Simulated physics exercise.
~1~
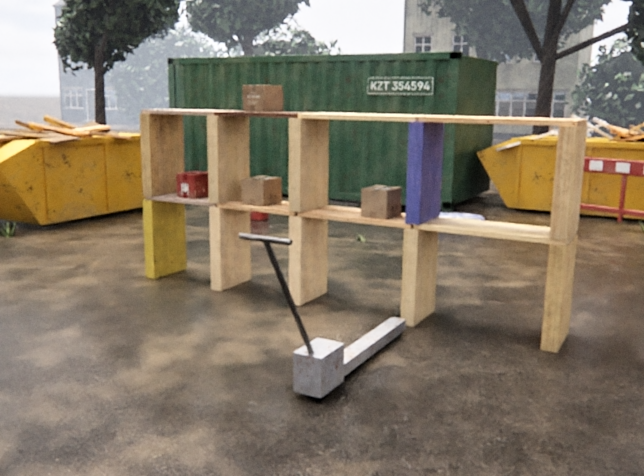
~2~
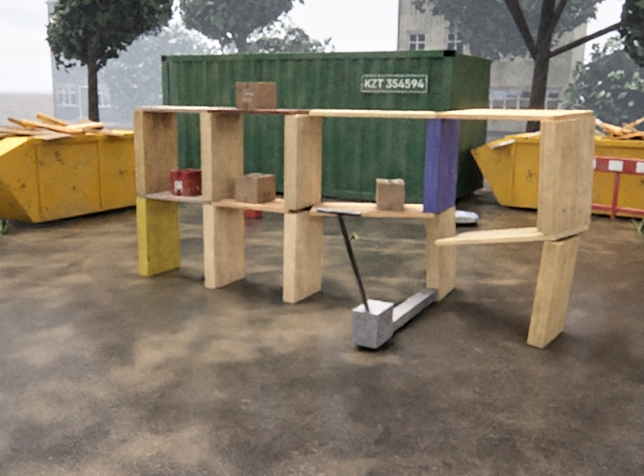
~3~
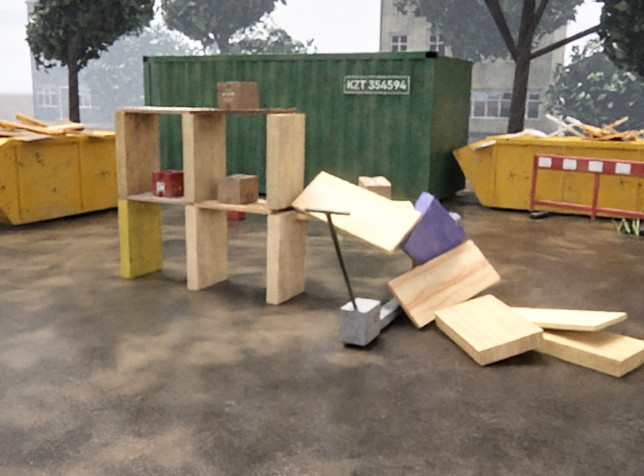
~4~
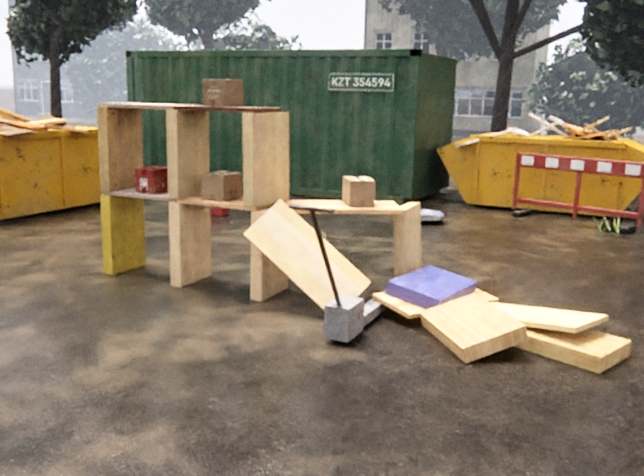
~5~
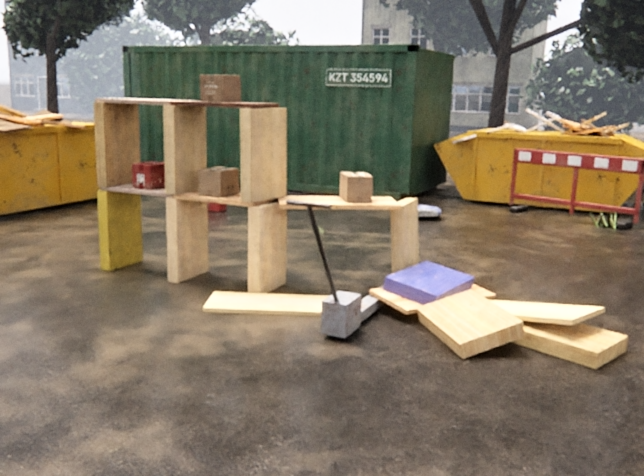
A two-tier run of boards on timber slabs, loaded with cartons, stood until a floor jack pushed in at its base; the right end then collapsed, the blue upright toppling onto its side, while the left part with the yellow upright and red carton stayed standing.
